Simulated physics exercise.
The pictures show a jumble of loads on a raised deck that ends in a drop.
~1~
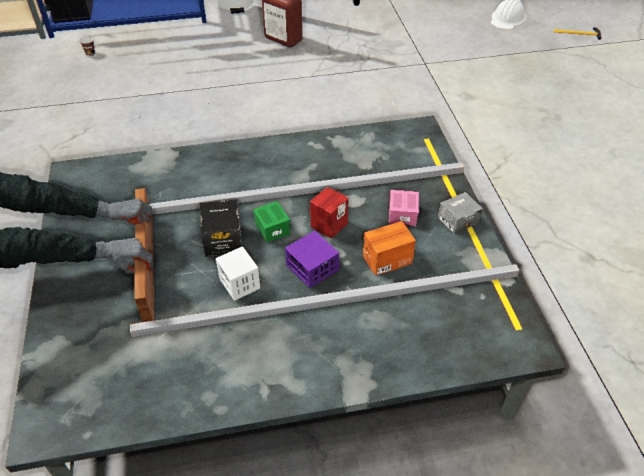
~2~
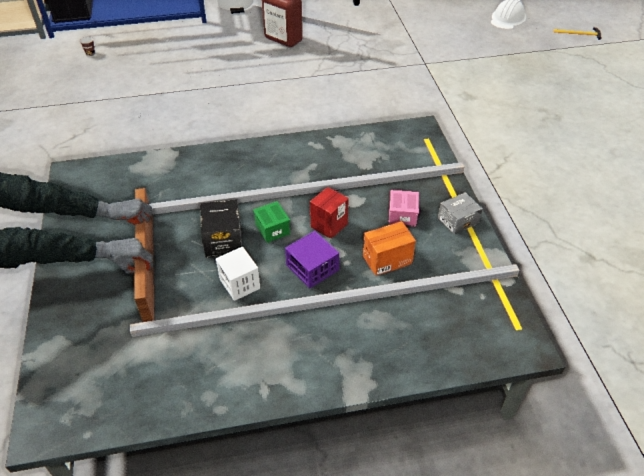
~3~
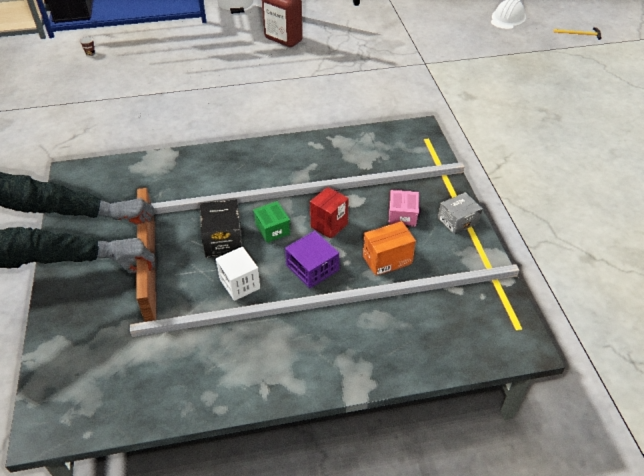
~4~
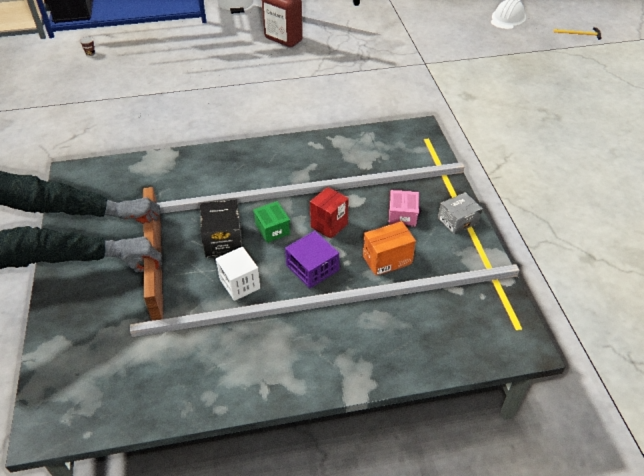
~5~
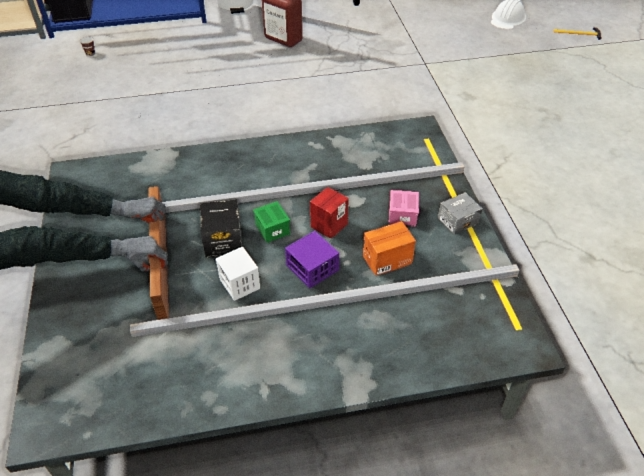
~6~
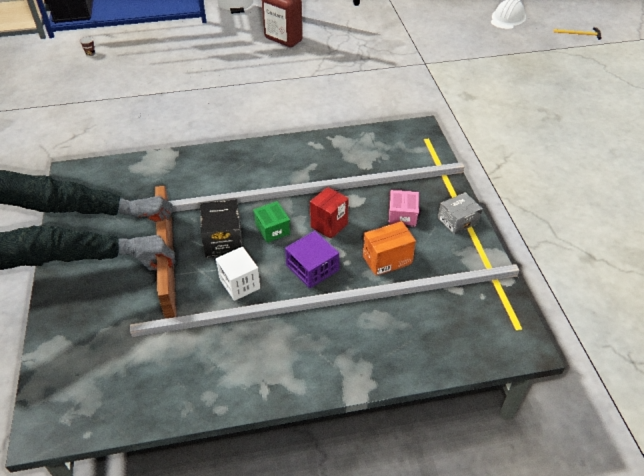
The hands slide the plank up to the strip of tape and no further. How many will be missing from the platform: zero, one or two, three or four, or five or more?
Outcome: The number that fall off is five or more.
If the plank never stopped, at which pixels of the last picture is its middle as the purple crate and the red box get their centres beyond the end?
Its middle is around (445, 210) and around (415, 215).
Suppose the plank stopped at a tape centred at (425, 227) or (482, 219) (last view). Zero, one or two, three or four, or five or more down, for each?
One after another: Three or four; five or more.
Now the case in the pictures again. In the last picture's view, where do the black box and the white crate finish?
The black box stops around (478, 192); the white crate around (497, 239).
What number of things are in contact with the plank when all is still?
2 of them.
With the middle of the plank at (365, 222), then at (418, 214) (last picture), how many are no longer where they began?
First 8, then 8.
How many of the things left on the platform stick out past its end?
Overhanging: 2.
A little later, none off yet; grey box at rest near (460, 213); pink tote moving near (405, 208); orange parcel moving near (390, 249).
When it is over, the number that fall off is five or more; down, green tote, purple crate, red box, orange parcel, pink tote and grey box.
